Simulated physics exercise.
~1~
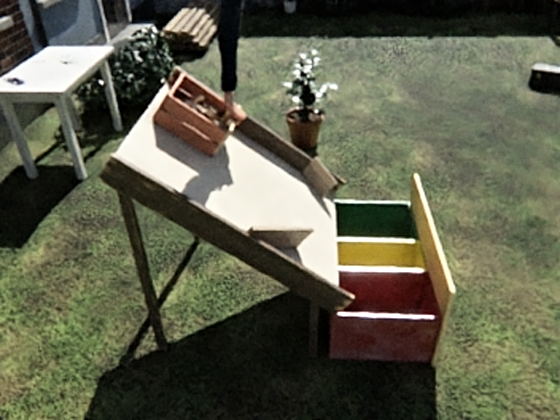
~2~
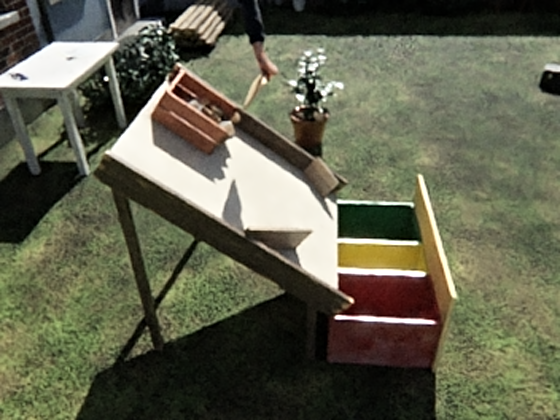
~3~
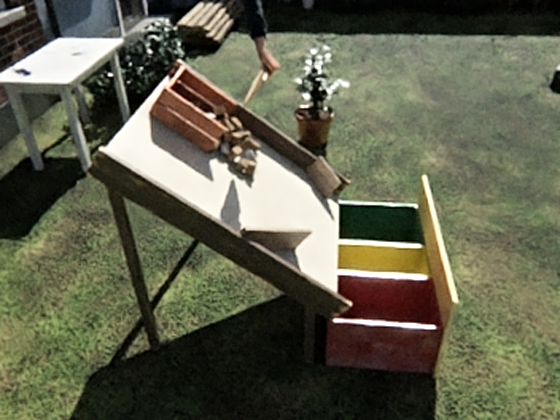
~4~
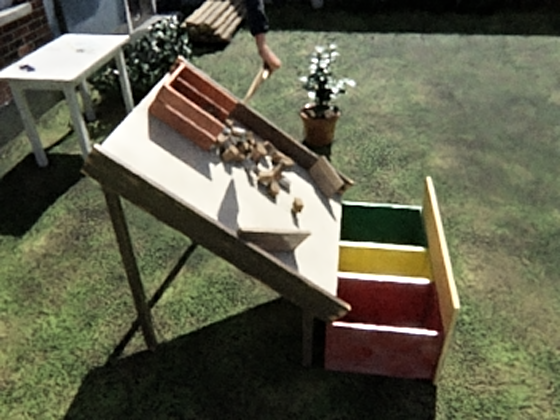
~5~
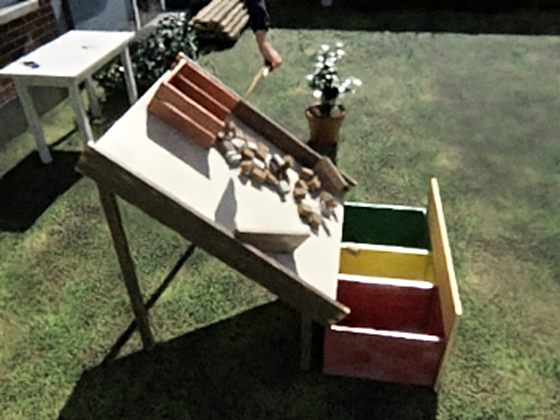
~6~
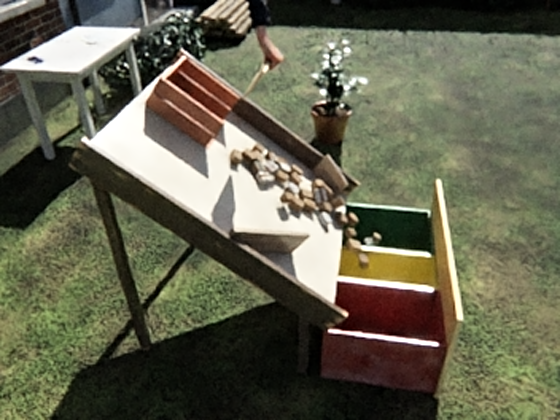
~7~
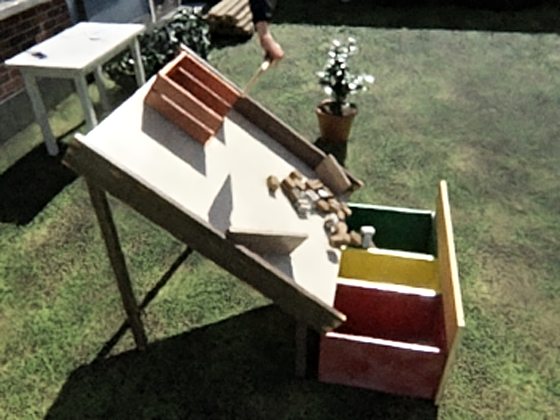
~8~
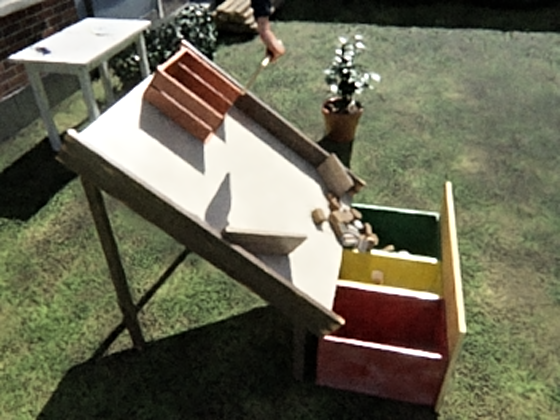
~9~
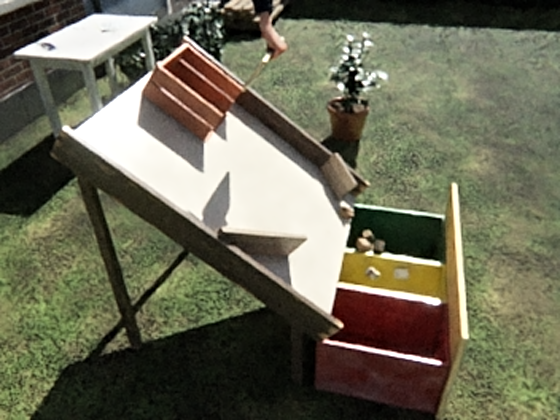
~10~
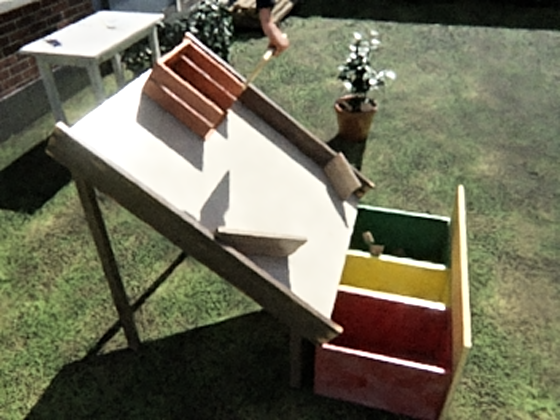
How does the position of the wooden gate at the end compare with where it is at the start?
At the start the gate is down at the open lower side of the orange pen. By the end it is clear of the pen, held up by a hand above and to the right of where it began.
